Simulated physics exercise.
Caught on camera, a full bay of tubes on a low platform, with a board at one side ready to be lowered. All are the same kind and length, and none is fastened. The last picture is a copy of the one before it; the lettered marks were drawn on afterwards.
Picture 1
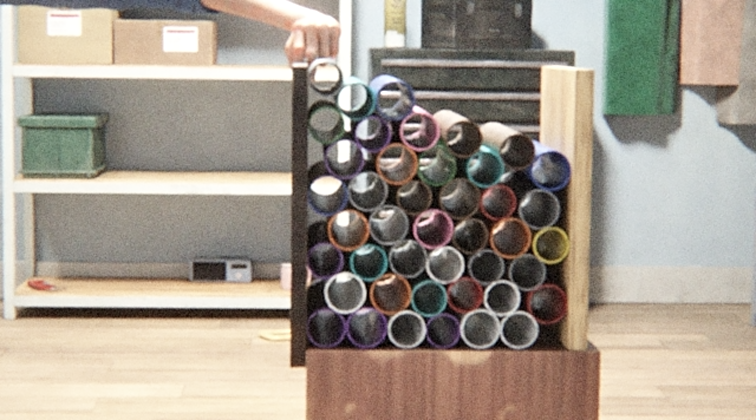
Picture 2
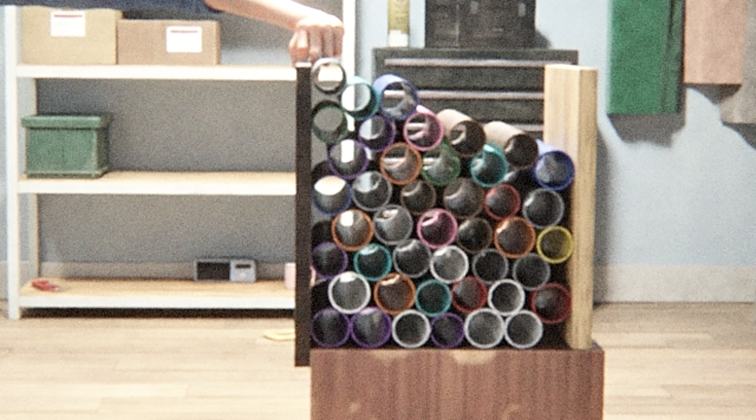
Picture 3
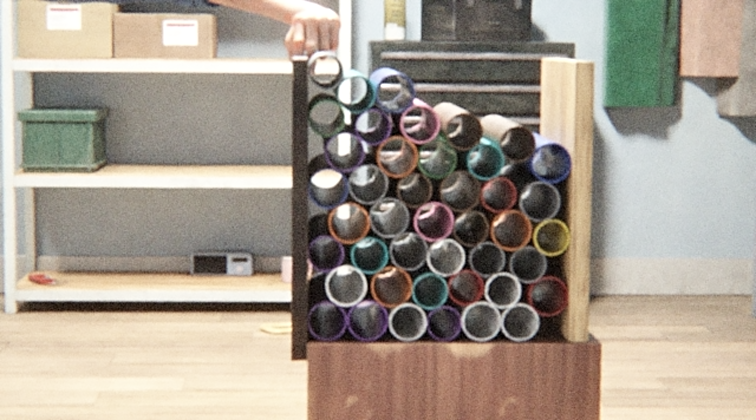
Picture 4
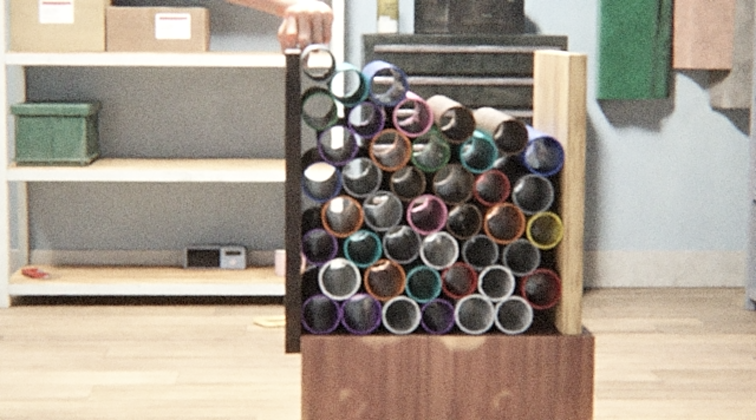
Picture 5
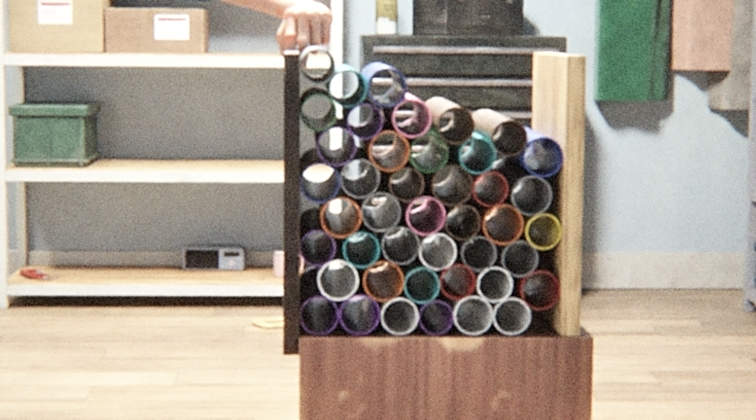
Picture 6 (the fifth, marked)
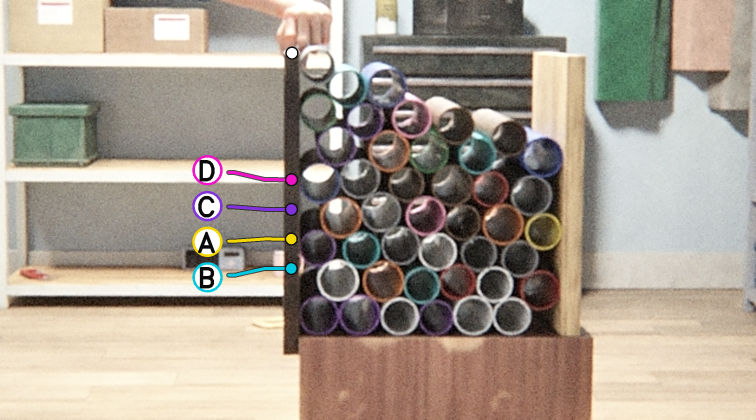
To begin with, a stack of dark tubes with coloured rims fills a bay on a low wooden platform, a hand gripping the top of the dark board at its left. The view shifts slightly, but the hand stays on the upright board and the tubes stay in place.
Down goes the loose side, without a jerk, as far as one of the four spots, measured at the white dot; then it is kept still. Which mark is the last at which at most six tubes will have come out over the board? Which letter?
Lower it to C and no more.
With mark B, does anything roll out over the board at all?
At B: Yes.
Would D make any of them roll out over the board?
Yes, at D.
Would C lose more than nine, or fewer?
It loses fewer than nine.
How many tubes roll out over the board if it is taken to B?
At B the number is seven.
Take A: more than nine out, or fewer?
Fewer than nine.
On the marked copy, A at (291, 239); B at (291, 268); C at (291, 209); D at (291, 180); the white dot at (292, 53).
With C. Early on, top of the board (300, 121).
Further on, top of the board (300, 197).
At the end, top of the board (300, 209), four out over the board.
As for the rest, A seven out over the board; B seven out over the board; D three out over the board.
